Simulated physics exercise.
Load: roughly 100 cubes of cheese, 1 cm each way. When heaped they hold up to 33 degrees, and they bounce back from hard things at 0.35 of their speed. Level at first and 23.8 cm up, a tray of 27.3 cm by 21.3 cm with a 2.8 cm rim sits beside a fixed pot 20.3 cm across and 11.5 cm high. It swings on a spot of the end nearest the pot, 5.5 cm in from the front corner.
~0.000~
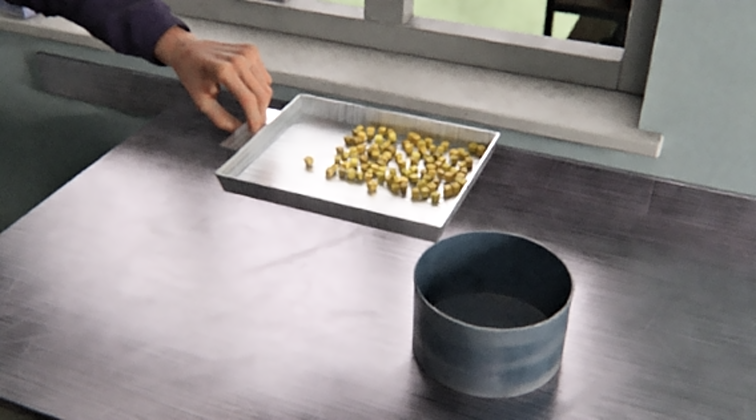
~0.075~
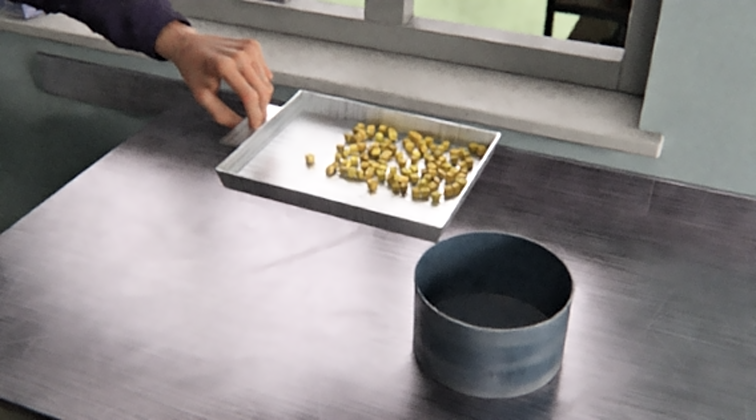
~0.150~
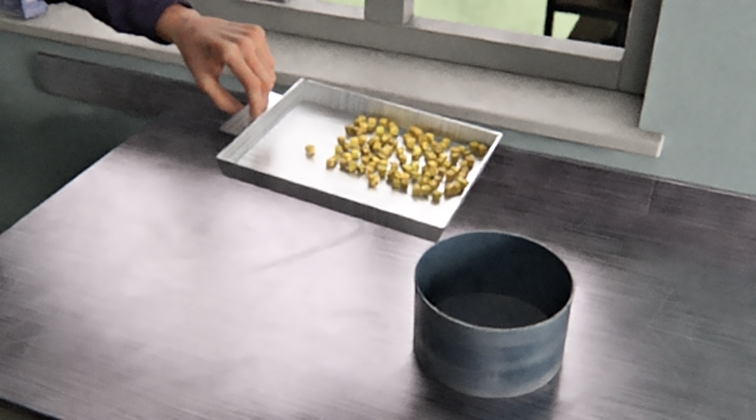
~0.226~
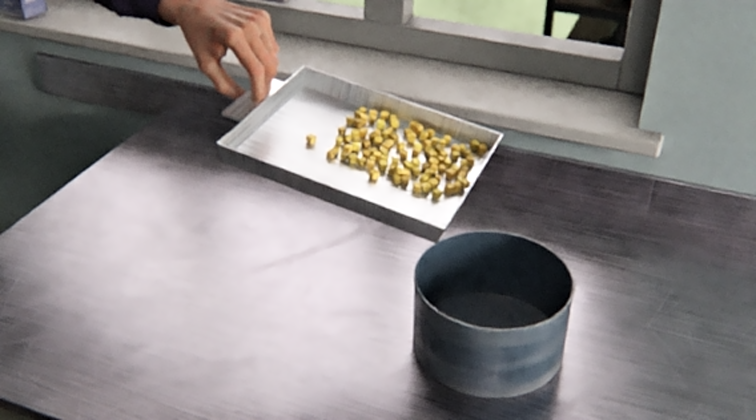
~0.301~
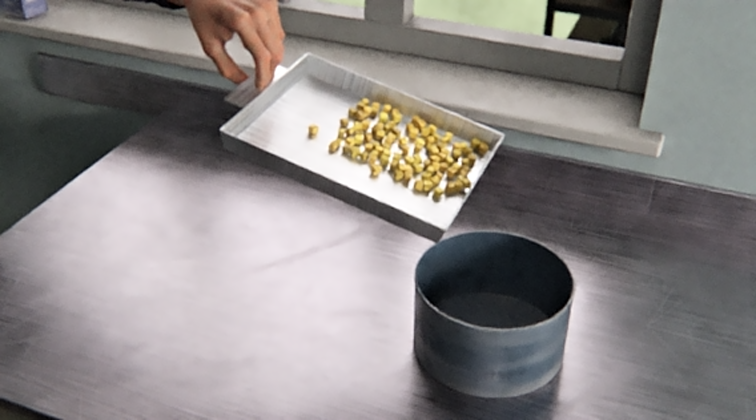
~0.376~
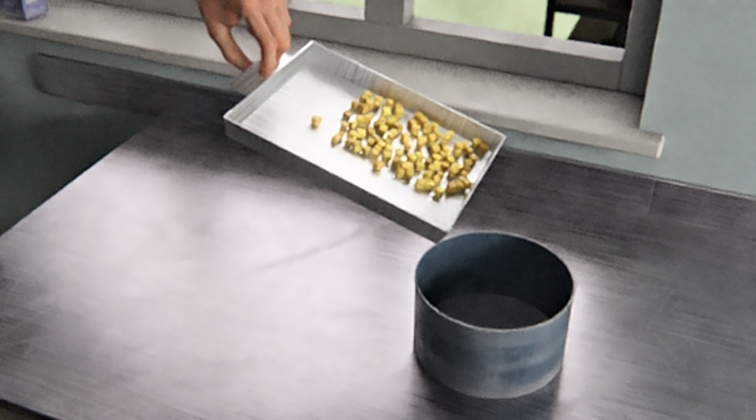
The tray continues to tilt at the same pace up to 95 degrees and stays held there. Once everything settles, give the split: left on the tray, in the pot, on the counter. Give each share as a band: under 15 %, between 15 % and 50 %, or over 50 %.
One by one: Tray: It's going to get a small sliver of the load; pot: It's going to get the main portion of the load; counter: It's going to get a small sliver of the load.
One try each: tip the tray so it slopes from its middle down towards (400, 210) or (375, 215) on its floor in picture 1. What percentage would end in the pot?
0 and 0 %.
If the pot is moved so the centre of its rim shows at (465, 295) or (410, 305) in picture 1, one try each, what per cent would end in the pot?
About 60 and 10 per cent.
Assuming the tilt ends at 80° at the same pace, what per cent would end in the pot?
Near 25 %, then.
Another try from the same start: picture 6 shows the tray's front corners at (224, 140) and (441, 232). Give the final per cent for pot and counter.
Split: Pot = 20, counter = 80.
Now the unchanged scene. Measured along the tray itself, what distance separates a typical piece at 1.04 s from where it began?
6 cm.
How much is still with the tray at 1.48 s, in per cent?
Estimate: Near 95 in a hundred.
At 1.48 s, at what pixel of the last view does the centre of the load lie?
I'd put it close to (478, 170).
After 1.04 s, tilt 54 degrees; the tray holds 100 %, the pot 0 %.
Then, at 1.48 s, tilt 78 degrees; the tray holds 95 %, the pot 5 %.
After 1.99 s, tilt 95 degrees; the tray holds 40 %, the pot 35 %.
By 3.3 s all is still; tray 0 %, pot 90 %, counter 5 %.
